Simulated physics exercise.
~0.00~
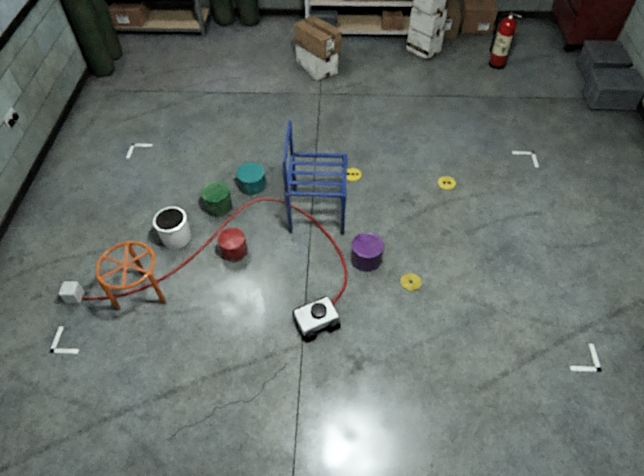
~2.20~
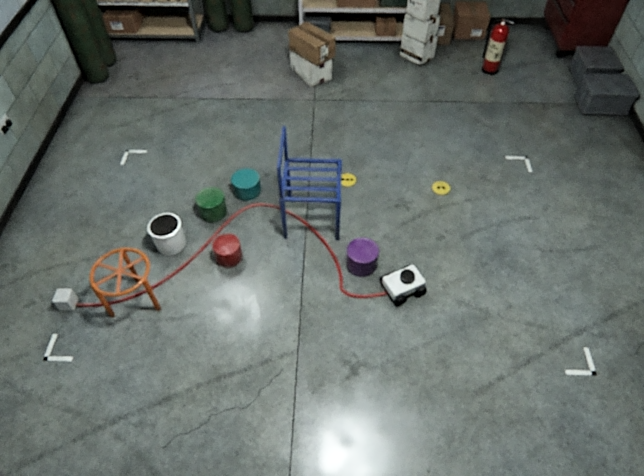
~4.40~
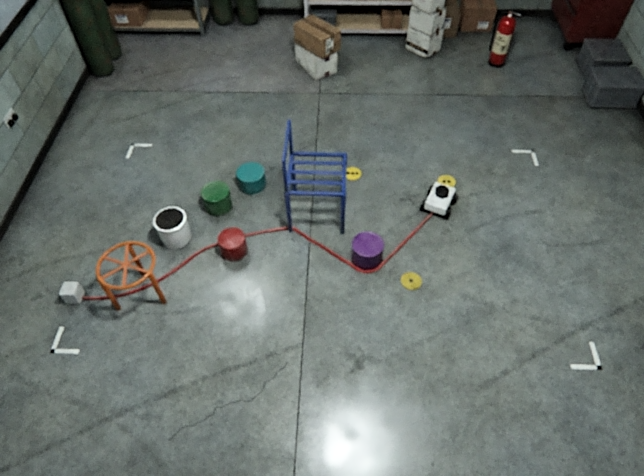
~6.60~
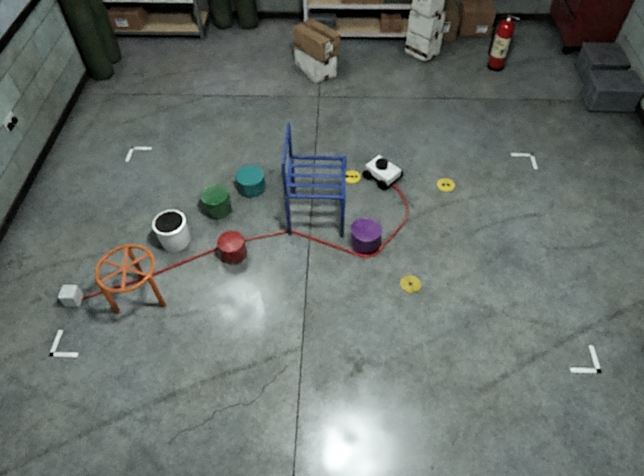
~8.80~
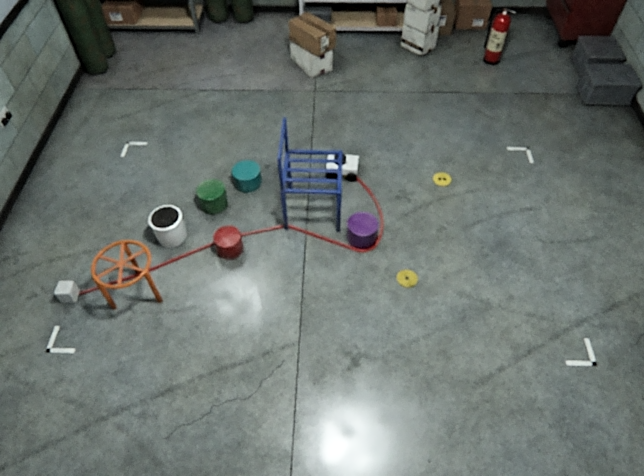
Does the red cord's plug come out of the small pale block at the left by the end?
No, the plug stays in the block, and the red cord is still connected there when the cart is behind the blue chair.
We see a small white cart trailing a red cord among tubs, an orange stool and a blue chair; it drives right, then up, then left across yellow marks, stopping behind the chair, with the purple bin nudged slightly and the cord still joined to the pale block.
